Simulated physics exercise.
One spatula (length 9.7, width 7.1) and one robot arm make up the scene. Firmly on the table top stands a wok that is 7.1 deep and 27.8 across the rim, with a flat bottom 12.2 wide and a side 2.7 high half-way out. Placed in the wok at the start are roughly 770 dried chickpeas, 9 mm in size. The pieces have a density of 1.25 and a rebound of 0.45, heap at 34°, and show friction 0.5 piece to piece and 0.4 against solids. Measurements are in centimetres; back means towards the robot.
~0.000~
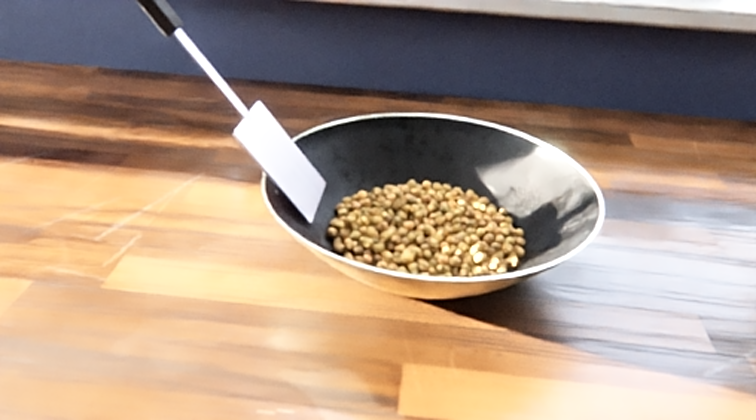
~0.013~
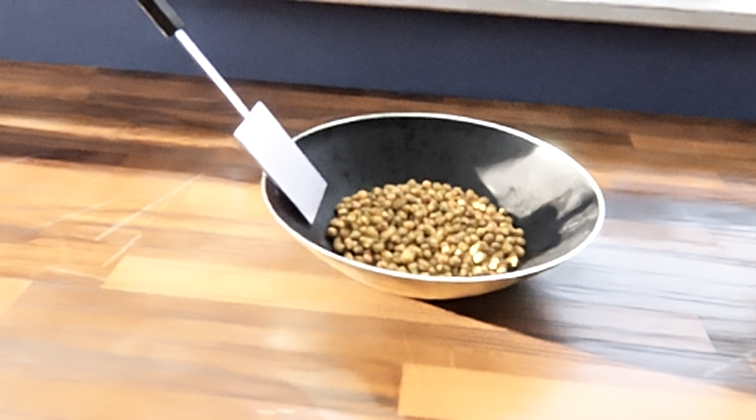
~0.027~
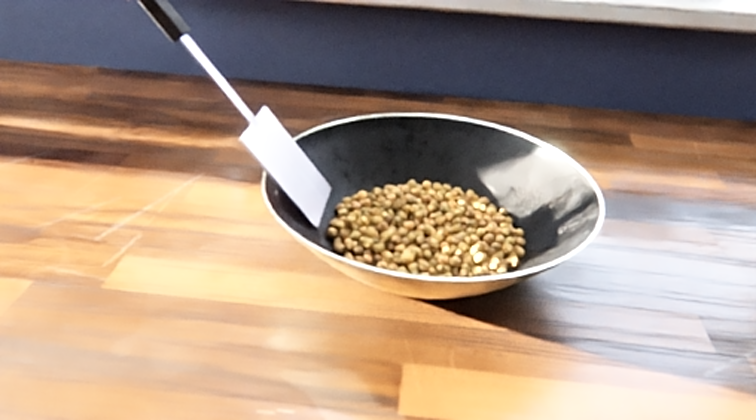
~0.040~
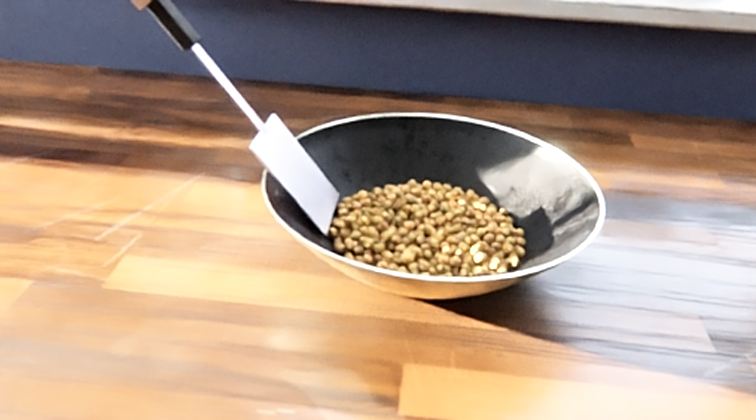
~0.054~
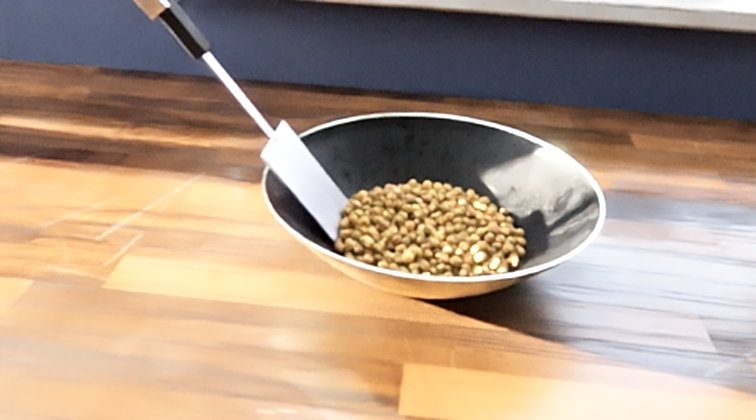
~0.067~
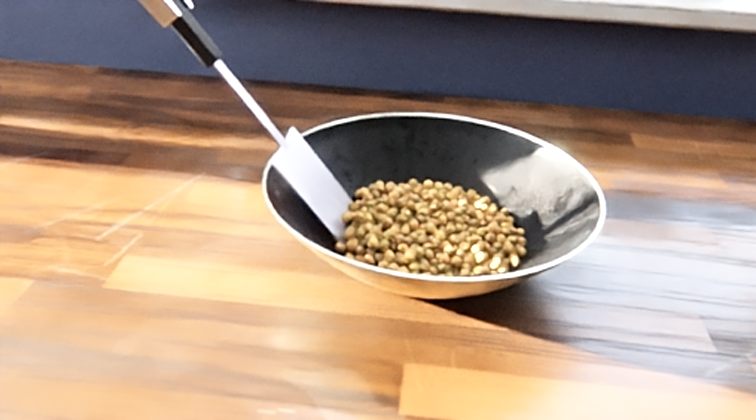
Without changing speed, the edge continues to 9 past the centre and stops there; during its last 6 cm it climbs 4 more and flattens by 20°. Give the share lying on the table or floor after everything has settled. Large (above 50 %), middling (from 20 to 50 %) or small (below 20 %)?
Small; below 20 %.
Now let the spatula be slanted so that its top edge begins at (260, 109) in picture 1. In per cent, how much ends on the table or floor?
Roughly 15%.
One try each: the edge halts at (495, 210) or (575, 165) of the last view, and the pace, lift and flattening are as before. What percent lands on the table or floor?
The two tries give near 0 and near 25 in a hundred.
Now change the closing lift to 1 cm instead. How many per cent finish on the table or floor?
Result: Approx. 10 %.
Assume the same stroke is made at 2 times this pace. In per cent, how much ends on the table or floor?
About 30 per cent.
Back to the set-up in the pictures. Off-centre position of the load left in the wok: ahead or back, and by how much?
I'd say close to 3.5 cm toward the front.
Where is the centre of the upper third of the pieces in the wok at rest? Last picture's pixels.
It is centred near (517, 228).
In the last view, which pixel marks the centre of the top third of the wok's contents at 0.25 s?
The middle lies somewhere about (509, 215).
After 0.16 s, sloping 52°, highest piece 5 above the table; 767 in the wok.
After 0.25 s, sloping 46°, highest piece 6 above the table; 767 in the wok.
After 0.50 s, sloping 32°, highest piece 8 above the table; 657 in the wok, 68 on the table or floor, 42 on the blade or in flight.
After 1.55 s, sloping 32°, highest piece 6 above the table; 657 in the wok, 110 on the table or floor.
At rest, 657 in the wok, 110 on the table or floor. That is 14 % on the table or floor.
